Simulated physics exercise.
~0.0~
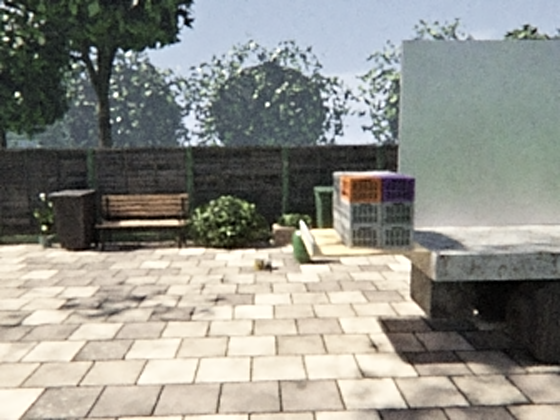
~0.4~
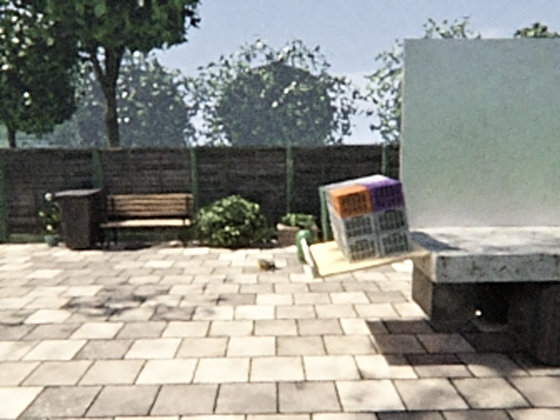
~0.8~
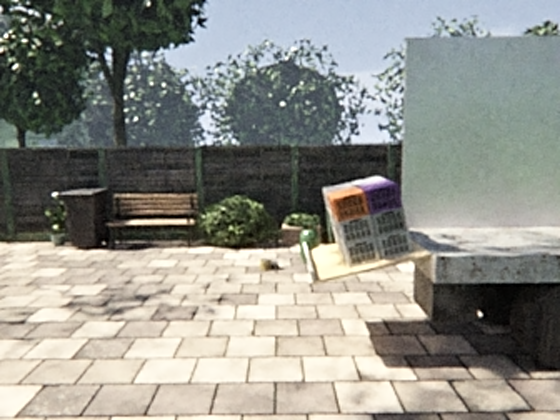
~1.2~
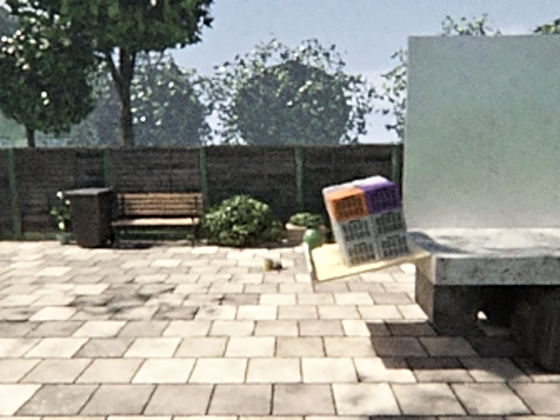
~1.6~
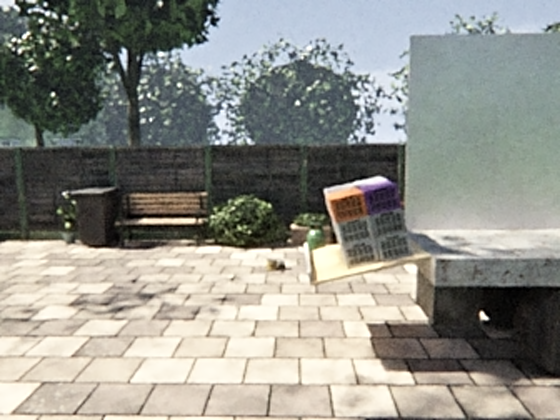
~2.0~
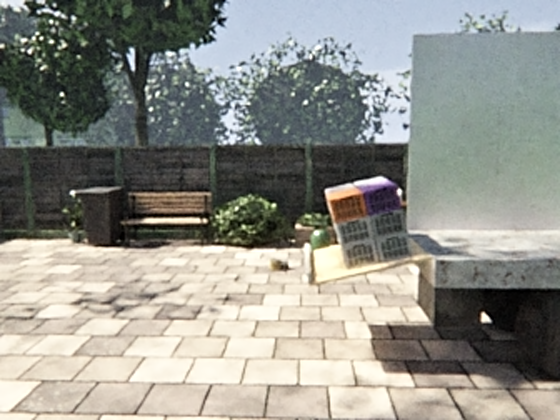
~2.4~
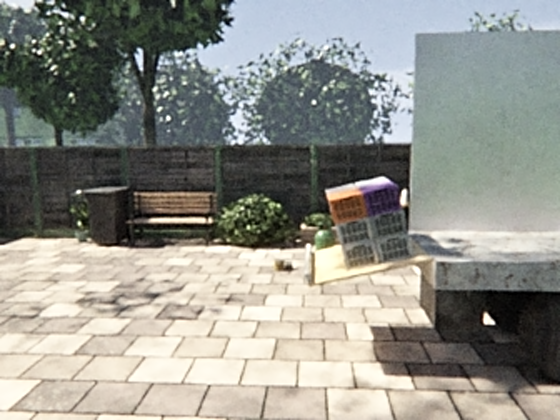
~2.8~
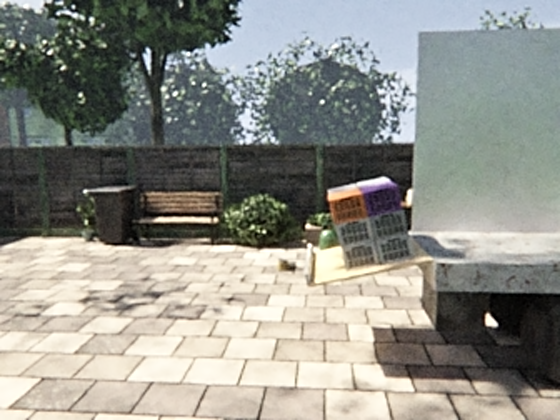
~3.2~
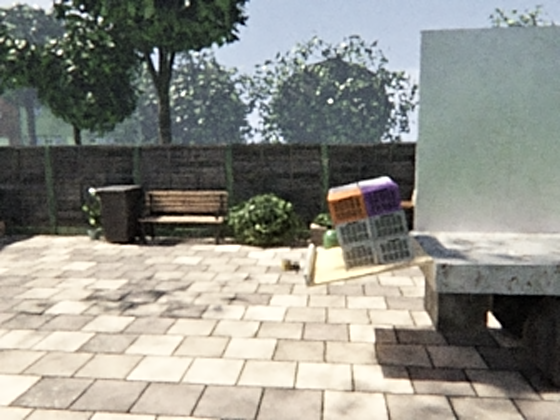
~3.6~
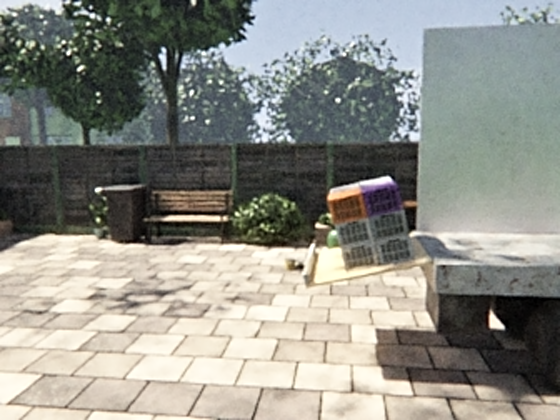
In a paved yard, a platform holding stacked crates tips left and stops, crates still aboard.
